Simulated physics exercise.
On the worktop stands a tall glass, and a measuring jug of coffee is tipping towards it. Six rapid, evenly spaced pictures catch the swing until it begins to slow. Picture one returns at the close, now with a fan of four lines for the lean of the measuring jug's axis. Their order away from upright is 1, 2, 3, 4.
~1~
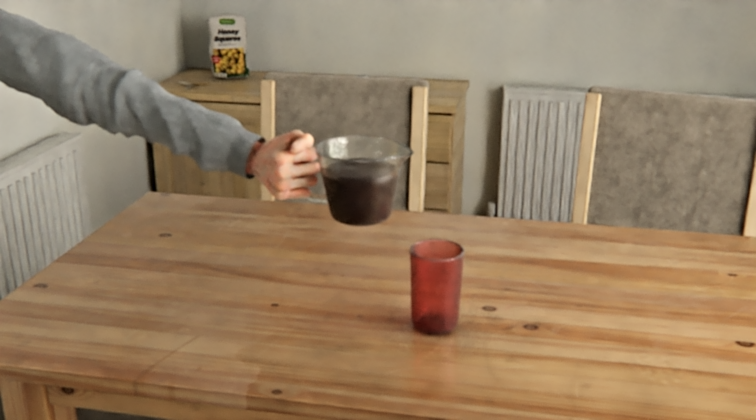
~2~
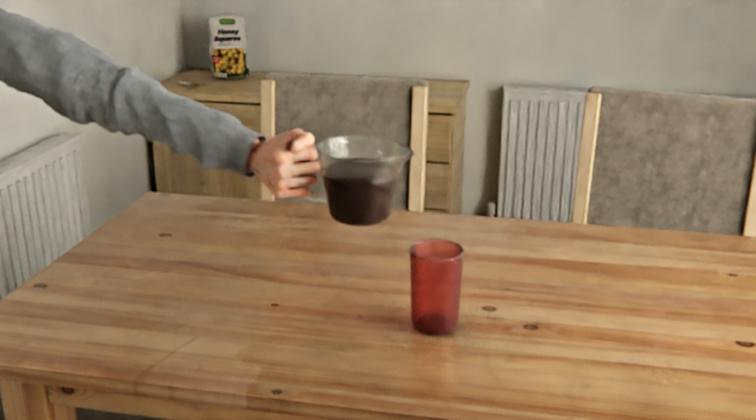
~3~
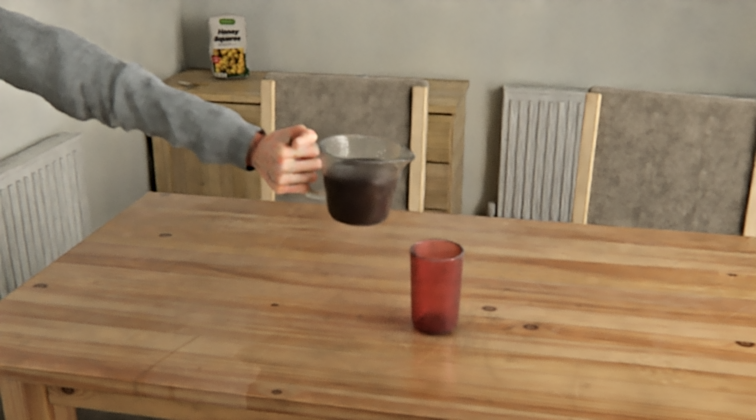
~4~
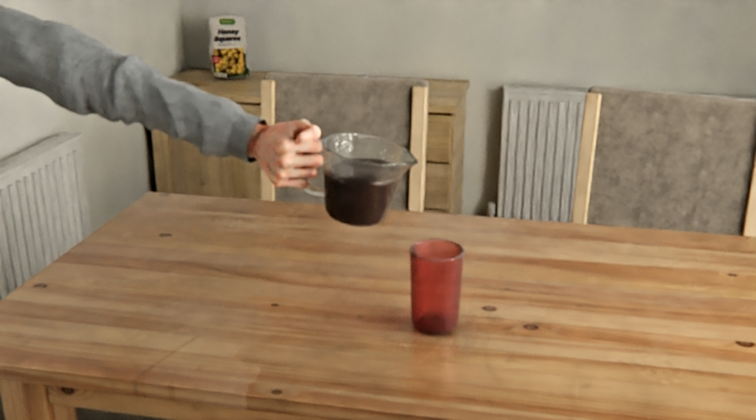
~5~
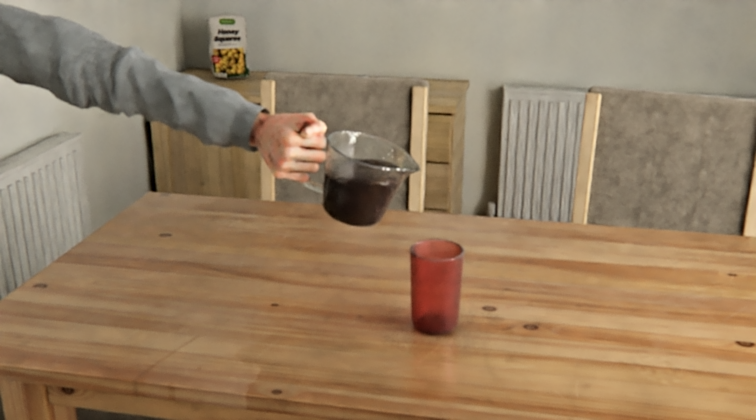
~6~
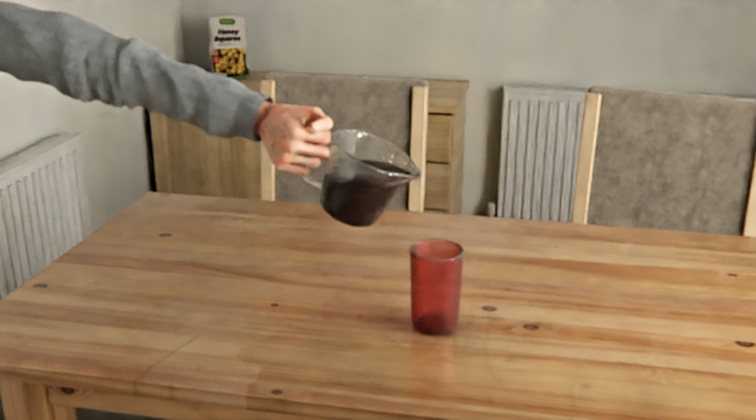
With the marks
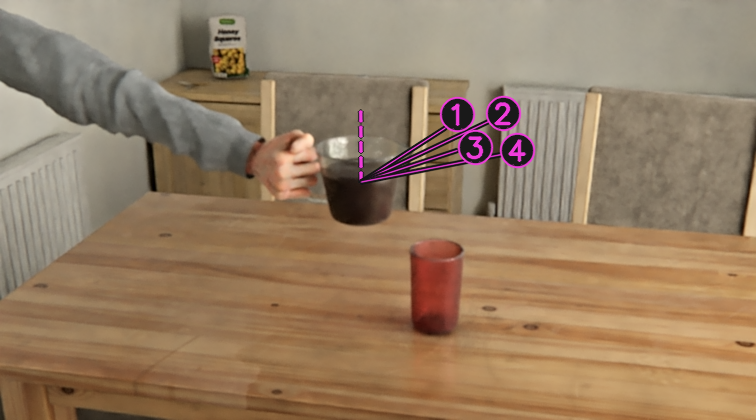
An arm in a grey sleeve holding a glass jug of dark liquid above a wooden table, gradually tilting it rightward near a red glass.
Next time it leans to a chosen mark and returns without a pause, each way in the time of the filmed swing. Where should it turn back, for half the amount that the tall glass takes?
Use mark 1.
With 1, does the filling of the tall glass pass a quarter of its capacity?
Yes.
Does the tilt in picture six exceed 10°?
Yes, it does.
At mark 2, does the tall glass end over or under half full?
Over.
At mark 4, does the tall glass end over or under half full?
Over half.
On the marked copy, 1 at (445, 127); 2 at (488, 121); 3 at (457, 150); 4 at (500, 154).
If 1 is chosen, the tall glass ends with about 51 % of what it can hold.
If 2 is chosen, the tall glass ends with about 69 % of what it can hold.
If 3 is chosen, the tall glass ends with about 84 % of what it can hold.
If 4 is chosen, the tall glass ends with about 92 % of what it can hold; 6 % of the coffee is spilt.
